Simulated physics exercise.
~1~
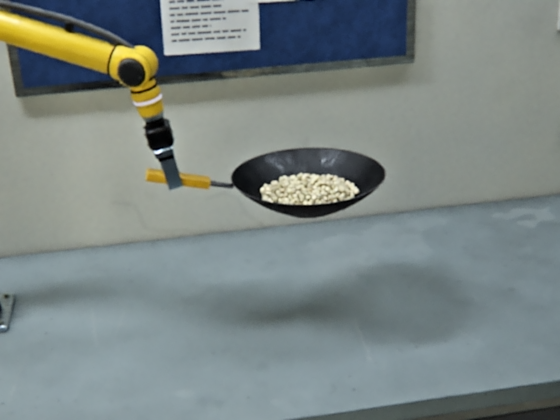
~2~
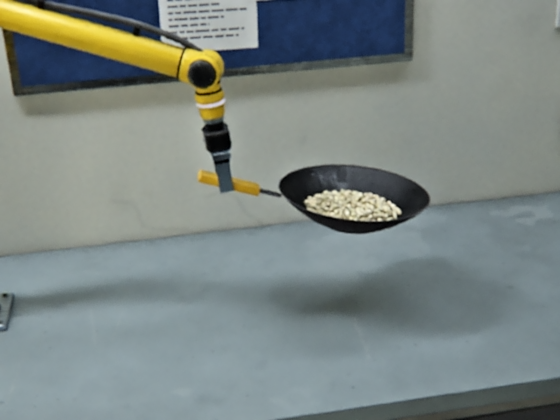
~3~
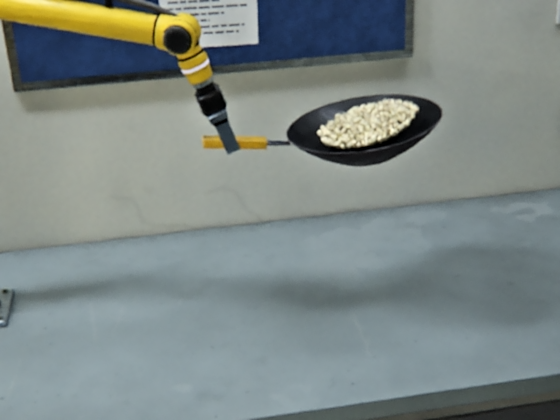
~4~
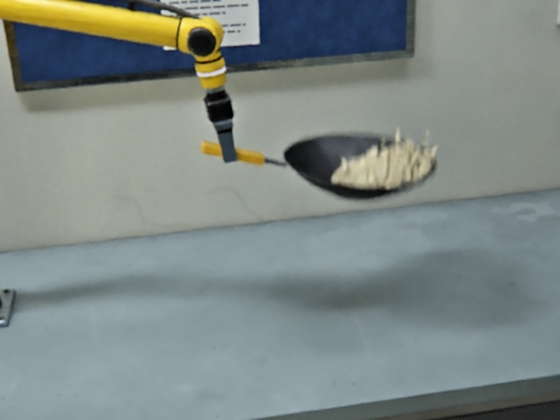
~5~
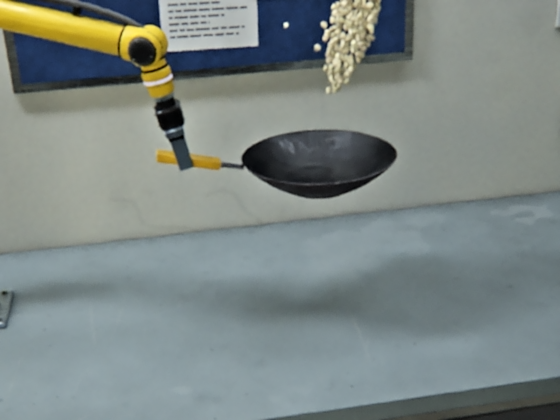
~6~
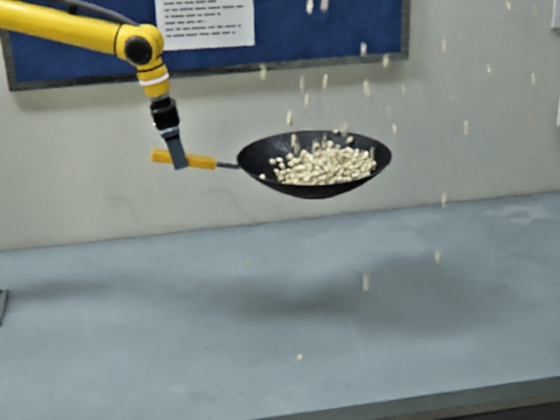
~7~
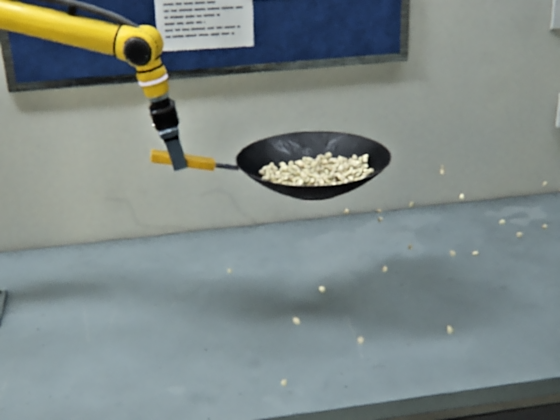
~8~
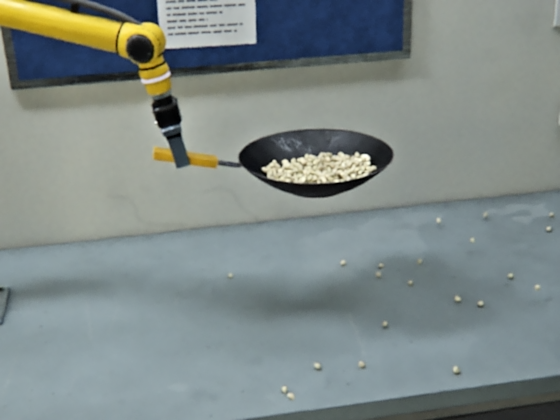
In a plain room with pale walls and a blue notice board, a slightly swaying camera faces a grey table. A yellow robot arm at the upper left holds a dark wok of pale dried beans by its yellow handle, above the table. The arm moves the wok right, then lifts and tips it forward, and the beans slide toward the far rim. The wok drops and swings back left as the beans fly high above it. Most land back inside, while some scatter past the rim. The wok stays level, still holding a heap, with a few beans strewn across the table.
